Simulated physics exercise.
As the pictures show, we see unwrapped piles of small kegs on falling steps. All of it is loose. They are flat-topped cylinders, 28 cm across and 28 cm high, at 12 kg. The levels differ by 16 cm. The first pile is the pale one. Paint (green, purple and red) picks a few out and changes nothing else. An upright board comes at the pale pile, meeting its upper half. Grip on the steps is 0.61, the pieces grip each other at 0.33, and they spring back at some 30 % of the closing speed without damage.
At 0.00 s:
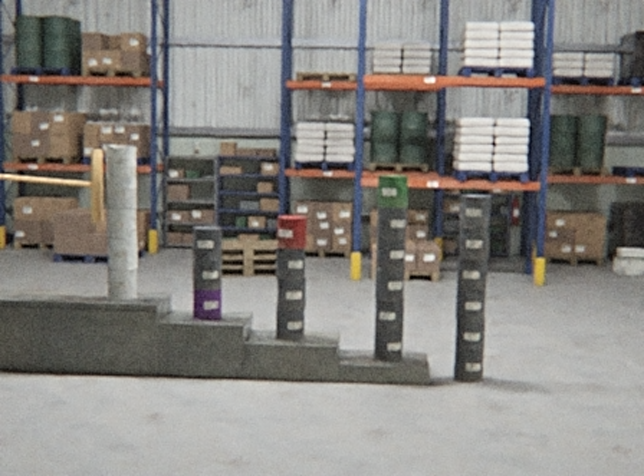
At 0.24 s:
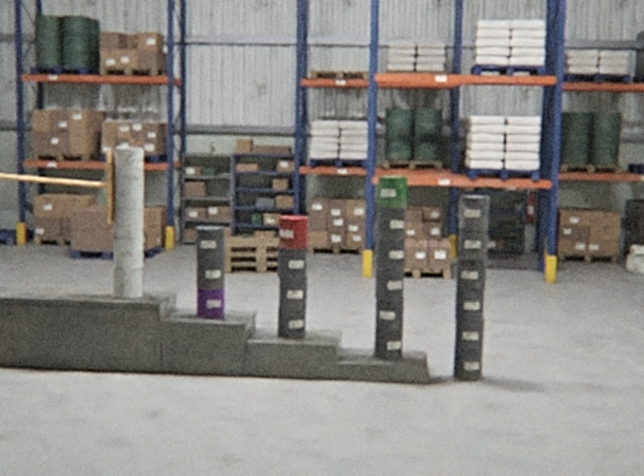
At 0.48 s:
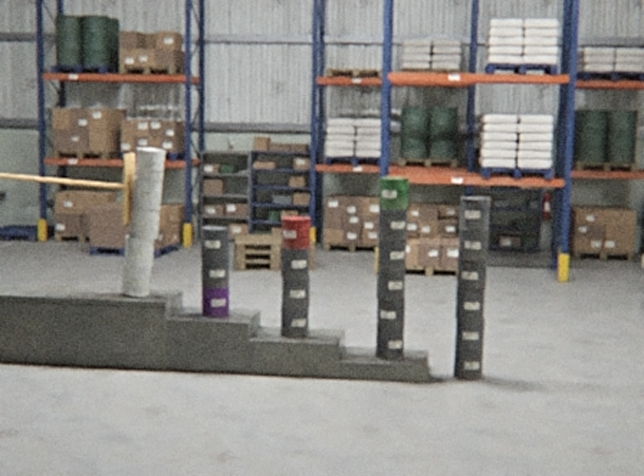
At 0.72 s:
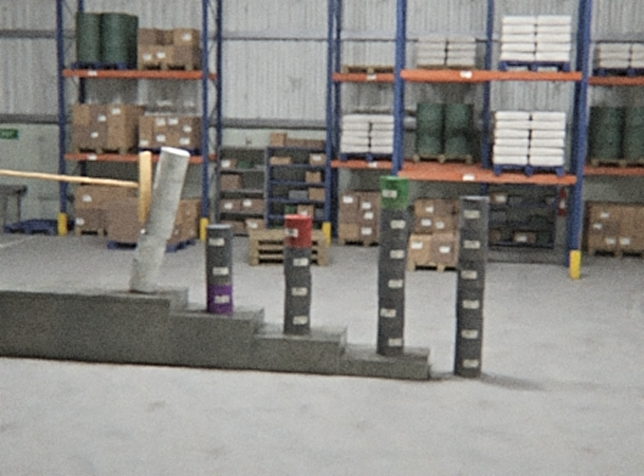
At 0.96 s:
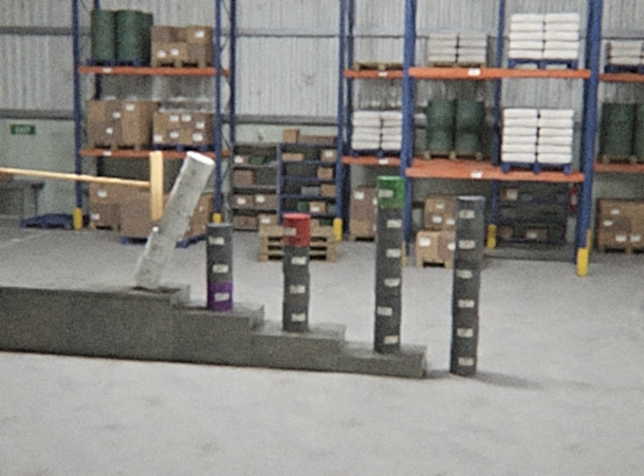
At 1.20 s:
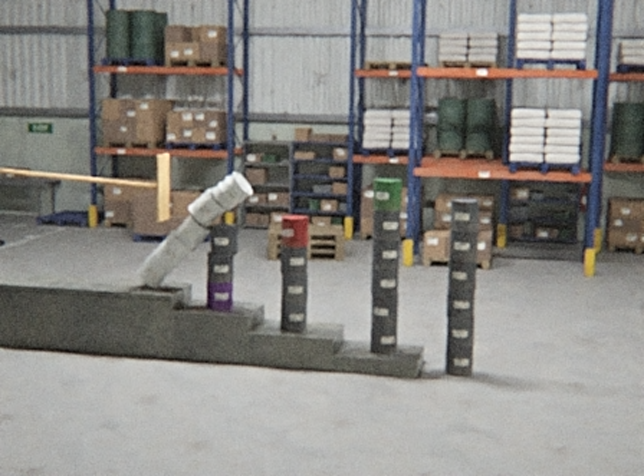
A pale stack of kegs leans far right as an upright board pushes its upper half.
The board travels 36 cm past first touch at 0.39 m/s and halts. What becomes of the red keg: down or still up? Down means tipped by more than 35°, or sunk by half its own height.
That keg comes down.
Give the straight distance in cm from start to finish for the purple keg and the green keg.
Purple 0, green 0.
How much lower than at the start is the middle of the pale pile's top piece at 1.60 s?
Roughly 60 cm.
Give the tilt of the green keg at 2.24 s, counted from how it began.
Some 0°.
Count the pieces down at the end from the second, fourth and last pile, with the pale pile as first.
Pieces: Second 2, fourth 0, last 0.
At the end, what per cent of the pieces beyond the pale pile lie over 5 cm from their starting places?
It is 30 per cent.
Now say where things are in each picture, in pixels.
In the first picture (places mark the middle of the side facing us; the camera moves round a little), board (92, 177) 8 cm short; red keg (291, 234); green keg (393, 192); purple keg (205, 305); the rest undisturbed.
The second picture shows board (108, 178) 16 mm in; red keg (292, 234).
The third picture shows board (124, 180) 11 cm in, top of the pale pile leaning 5°; red keg (294, 234); the rest undisturbed.
The fourth picture shows board (140, 179) 20 cm in, top of the pale pile leaning 13°; red keg (296, 233); the rest undisturbed.
The fifth picture shows board (151, 178) 30 cm in, top of the pale pile leaning 23°; red keg (294, 232); the rest undisturbed.
The sixth picture shows board (158, 180) 36 cm in, stopped, top of the pale pile leaning 52°; red keg (292, 233); purple keg (216, 296); green keg (386, 196); one has shifted.
After 1.60 s, 5 of the pale pile down; none of the 19 other kegs down, 5 disturbed; red keg leaning 13°; purple keg leaning 16°.
After 2.24 s, 5 of the pale pile down; 3 of the 19 other kegs down; red keg on its side.
After 3.48 s, 5 of the pale pile down; 5 of the 19 other kegs down; red keg on its side; purple keg shifted 47 mm.
By the end (5.0 s), 5 of the pale pile down; 5 of the 19 other kegs down; red keg on its side; purple keg shifted 47 mm; green keg unmoved. As the last picture would show them, middles, red keg near (437, 411), purple keg near (220, 295).
